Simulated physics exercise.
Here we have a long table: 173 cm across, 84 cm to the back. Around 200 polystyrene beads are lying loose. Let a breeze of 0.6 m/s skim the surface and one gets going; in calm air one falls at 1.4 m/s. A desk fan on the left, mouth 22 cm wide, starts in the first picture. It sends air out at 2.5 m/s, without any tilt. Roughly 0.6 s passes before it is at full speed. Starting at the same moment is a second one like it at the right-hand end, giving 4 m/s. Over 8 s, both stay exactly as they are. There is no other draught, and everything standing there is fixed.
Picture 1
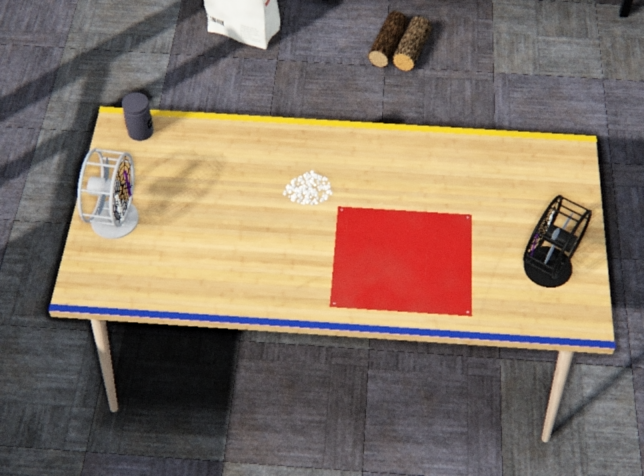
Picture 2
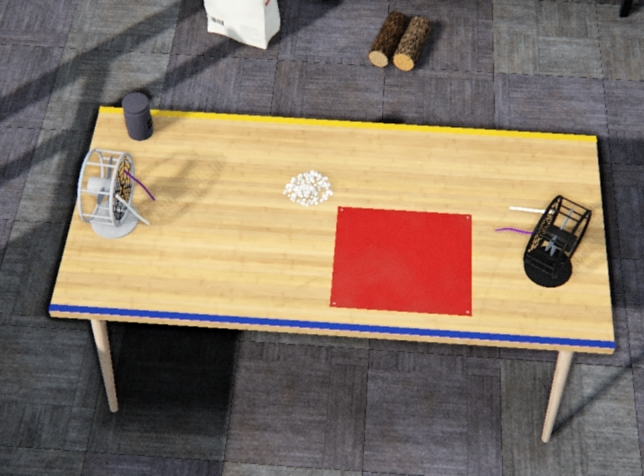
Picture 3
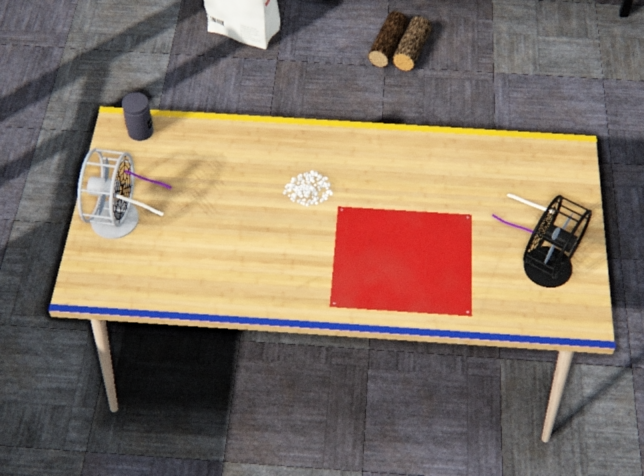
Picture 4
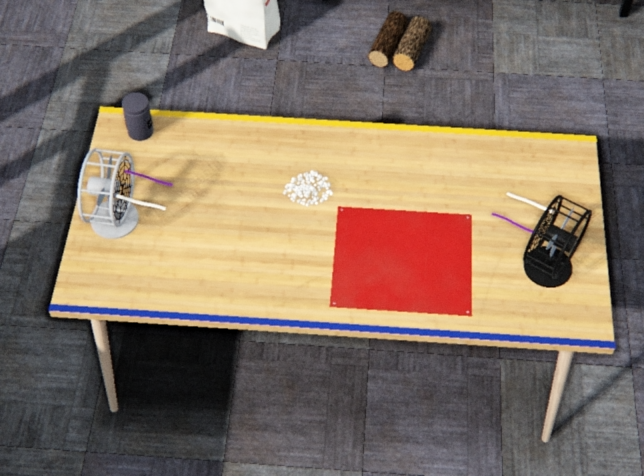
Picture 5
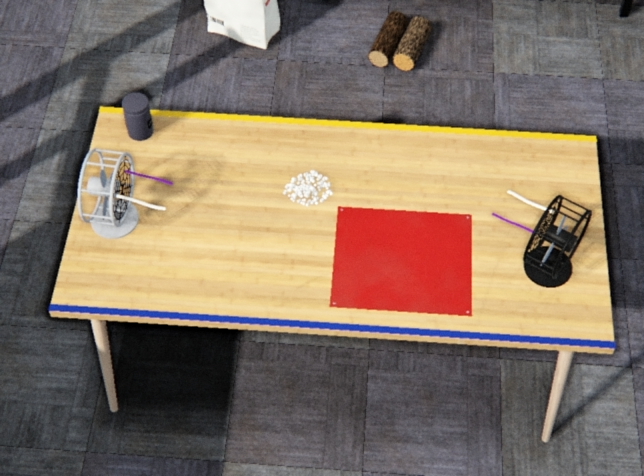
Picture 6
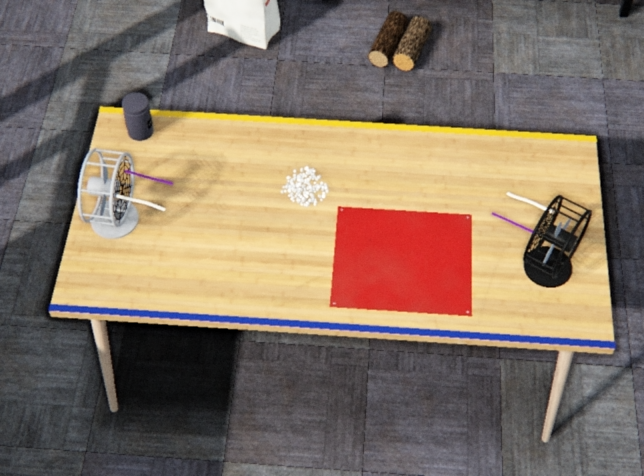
Two desk fans facing each other across a wooden table start blowing their ribbons out, then the small white bead pile shifts slightly.
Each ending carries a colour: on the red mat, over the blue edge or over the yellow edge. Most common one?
Yellow.
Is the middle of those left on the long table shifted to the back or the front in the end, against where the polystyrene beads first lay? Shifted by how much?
To the front, by about 15 cm.
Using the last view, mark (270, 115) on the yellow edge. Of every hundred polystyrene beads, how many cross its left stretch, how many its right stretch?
My take is close to 80 percent on the left side and near 0 percent on the right.
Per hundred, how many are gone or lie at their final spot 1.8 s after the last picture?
60 %.
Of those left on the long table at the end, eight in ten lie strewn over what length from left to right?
10 cm, give or take.
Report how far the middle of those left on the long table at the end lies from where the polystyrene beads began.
Around 70 cm, I reckon.
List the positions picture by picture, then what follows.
In the first frame, the middle of the polystyrene beads is near (310, 189), none has stirred yet, the mouth of the desk fan is at (107, 188) and that of the second one at (558, 237).
In the second frame, the middle of the polystyrene beads is near (310, 189), none has stirred yet, the yellow edge is centred on (346, 122), the blue edge is centred on (329, 330) and the red mat is centred on (403, 260).
In the third frame, the middle of the polystyrene beads is near (310, 189), none has stirred yet and the top of a jar is at (135, 102).
In the fourth frame, the middle of the polystyrene beads is near (310, 189) and none has stirred yet.
In the fifth frame, the middle of the polystyrene beads is near (310, 189) and none has stirred yet.
In the sixth frame, the middle of the polystyrene beads is near (305, 189), the farthest in sight from the desk fan is at (326, 187) and about 25 % have left their places.
Then, 0.8 s after the last picture the count stands so, 48 % are over the yellow edge, 0 % over the blue edge and 0 % on the red mat; the middle of those left on the top is near (149, 164).
Then, 1.8 s after the last picture the count stands so, 62 % are over the yellow edge, 0 % over the blue edge and 0 % on the red mat; the middle of those left on the top is near (122, 168).
Then, 3.6 s after the last picture the count stands so, 74 % are over the yellow edge, 0 % over the blue edge and 0 % on the red mat; the middle of those left on the top is near (104, 216).
Then, 7.2 s after the last picture, at the end, 78 % are over the yellow edge, 1 % over the blue edge and 0 % on the red mat; the middle of those left on the top is near (105, 217).
